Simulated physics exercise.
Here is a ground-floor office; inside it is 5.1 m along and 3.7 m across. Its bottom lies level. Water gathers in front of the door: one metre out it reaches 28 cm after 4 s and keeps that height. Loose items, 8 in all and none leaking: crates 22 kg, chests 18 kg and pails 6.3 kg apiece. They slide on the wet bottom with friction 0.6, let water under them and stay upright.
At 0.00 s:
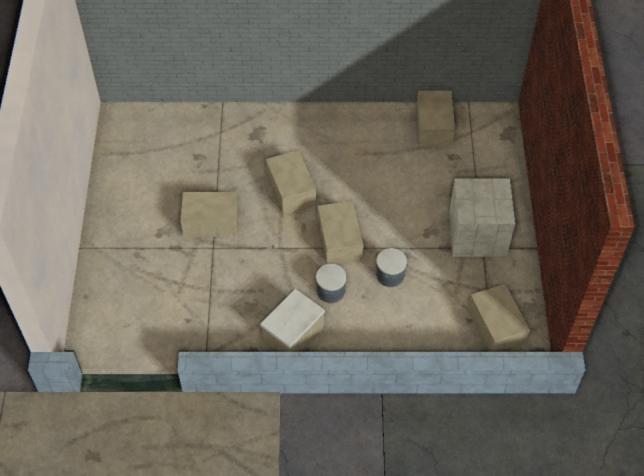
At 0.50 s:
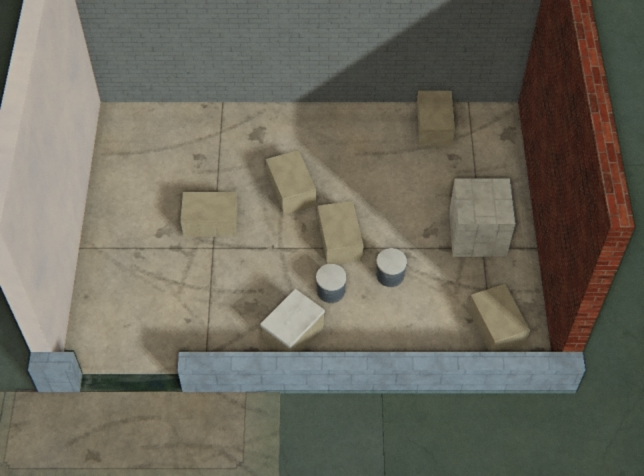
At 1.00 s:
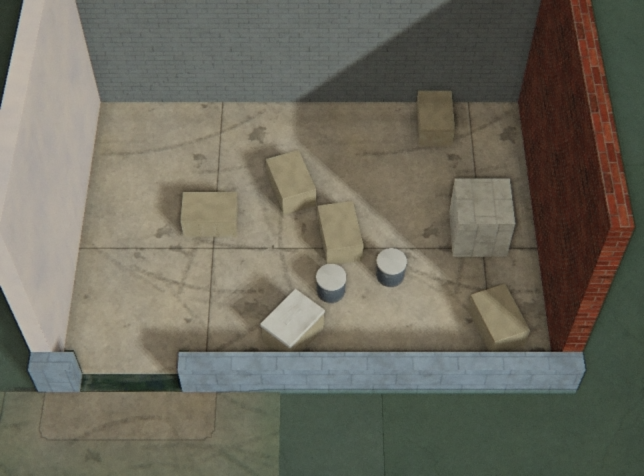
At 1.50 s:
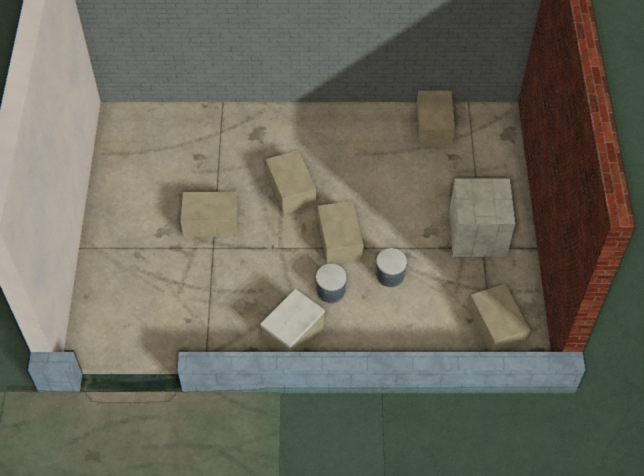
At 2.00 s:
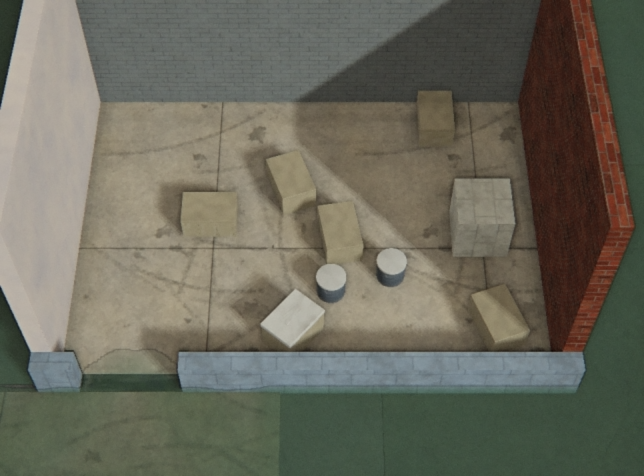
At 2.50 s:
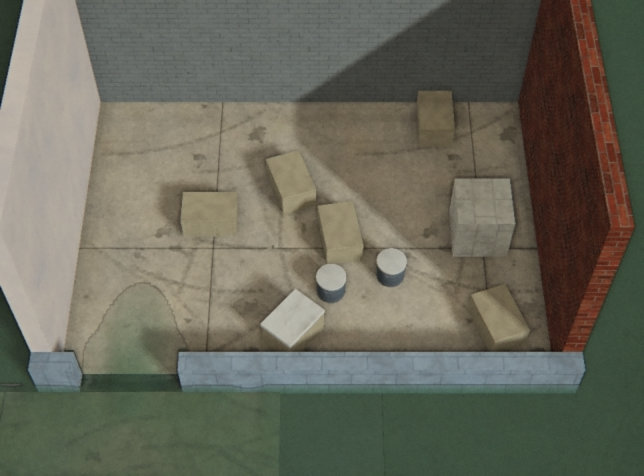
A roofless ground-floor room with a pale left wall, a grey back wall, a red brick right wall and a low blue-grey front wall is seen from high above. Tan boxes, a pale-topped box, a larger grey block and two grey pails stand scattered across the stained floor. Greenish water spreads over the ground outside, then slips through the front-left doorway and fans inward, while everything else stays still.
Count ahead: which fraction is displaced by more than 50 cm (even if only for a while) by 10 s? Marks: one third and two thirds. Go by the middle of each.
That comes to from one to two thirds.
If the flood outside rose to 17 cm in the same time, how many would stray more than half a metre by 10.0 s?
In that case 0 of them.
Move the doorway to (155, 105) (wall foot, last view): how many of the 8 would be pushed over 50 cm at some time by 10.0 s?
In that case 4 of them.
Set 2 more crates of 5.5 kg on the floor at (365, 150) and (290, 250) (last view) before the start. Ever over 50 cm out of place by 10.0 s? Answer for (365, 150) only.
It is over.
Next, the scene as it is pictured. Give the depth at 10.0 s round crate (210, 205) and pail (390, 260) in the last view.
Roughly 13 and 3 cm.
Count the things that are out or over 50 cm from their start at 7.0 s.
By then 1.
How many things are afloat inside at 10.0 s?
I count 2.
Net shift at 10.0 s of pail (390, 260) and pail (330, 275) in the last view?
In that order: 0 cm, 0 cm.
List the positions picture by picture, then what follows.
A crate at (500, 312) rests on the ground; a chest at (293, 317), on the bottom; water covers 0.0 m2; 0 of 8 have shifted, in the first picture.
A crate at (500, 312), on the bottom; a chest at (293, 317) rests on the ground; water covers 0.0 m2; 0 of 8 have shifted, in the second picture.
A crate at (500, 312), on the bottom; a chest at (293, 317) rests on the ground; 0.0 m2 under water; 0 of 8 have shifted, in the third picture.
A crate at (500, 312) rests on the ground; a chest at (293, 317) rests on the ground; water covers 0.0 m2; 0 of 8 have shifted, in the fourth picture.
A crate at (500, 312), on the bottom; a chest at (293, 317), on the bottom; 0.2 m2 under water; 0 of 8 have shifted, in the fifth picture.
A crate at (500, 312) rests on the ground; a chest at (293, 317) rests on the ground; 0.8 m2 under water; 0 of 8 have shifted, in the sixth picture.
After 3.5 s 0 of 8 are over 50 cm from their spots; 0 afloat.
After 4.5 s 0 of 8 are over 50 cm from their spots; 0 afloat.
After 7.0 s 1 of 8 are over 50 cm from their spots; 0 afloat.
After 10.0 s 3 of 8 are over 50 cm from their spots, and 3 have been at some point; 2 afloat.
